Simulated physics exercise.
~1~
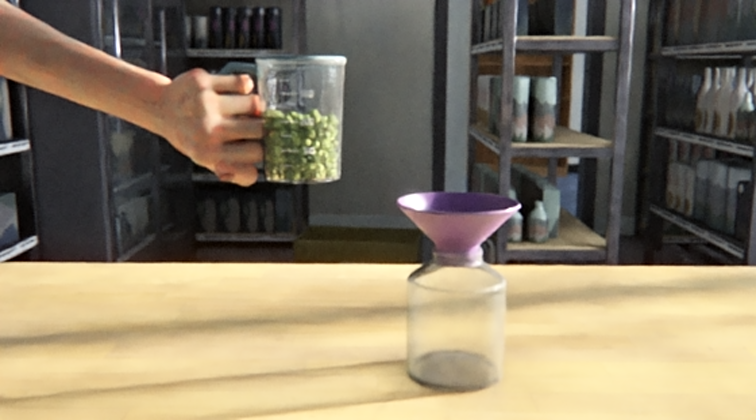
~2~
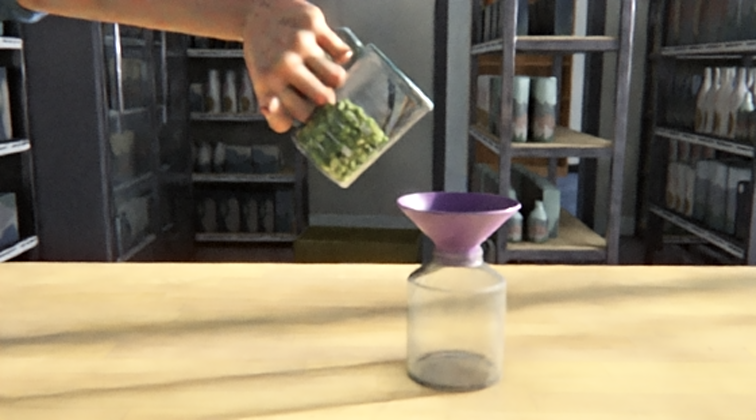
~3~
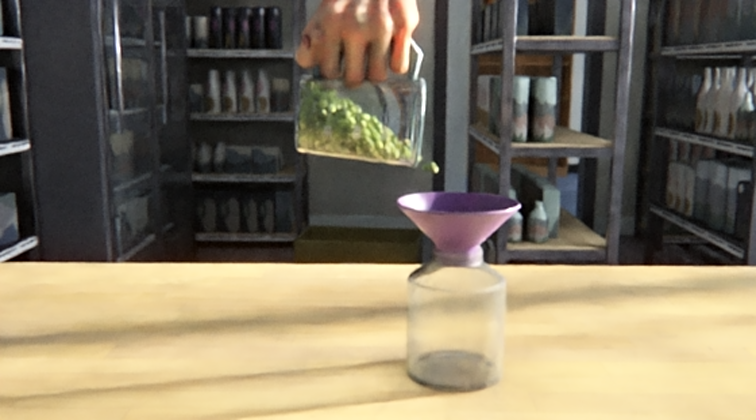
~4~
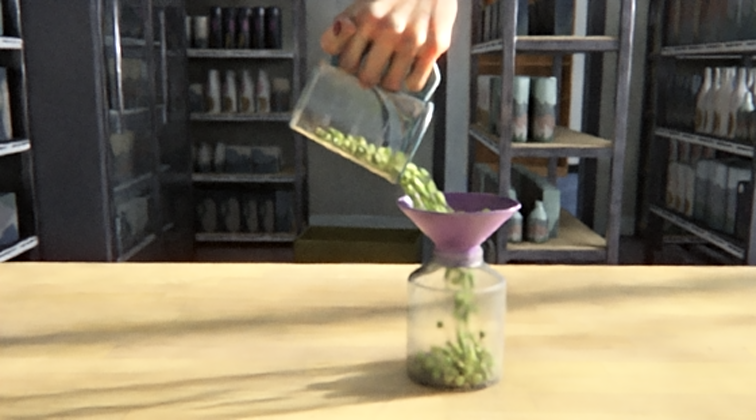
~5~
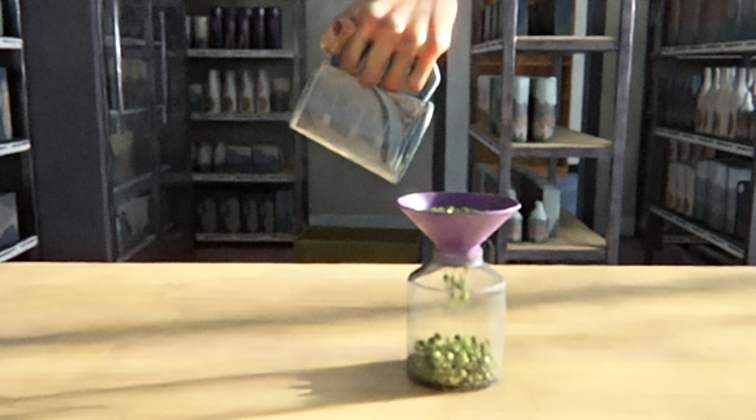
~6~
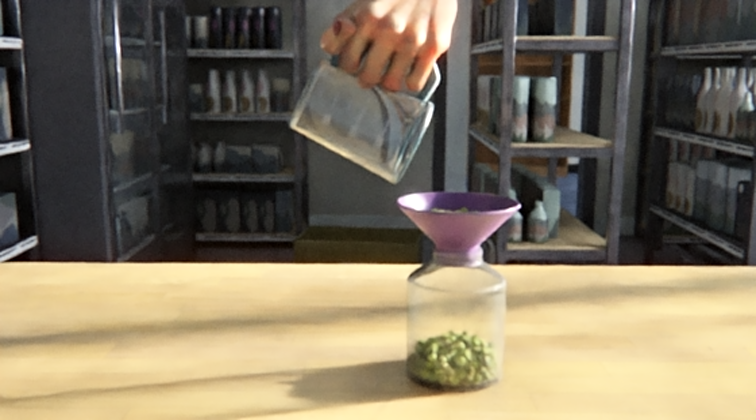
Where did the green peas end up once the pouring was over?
Most of them ended up in the jar, while some stayed above it in the funnel, and the counter around the jar was left clear of spilled peas.
At a pale wooden counter in front of shelves of bottles, a hand carried a clear cup of green peas to the right and tipped it over a purple funnel, pouring them until most lay in the jar, with some still up in the funnel.
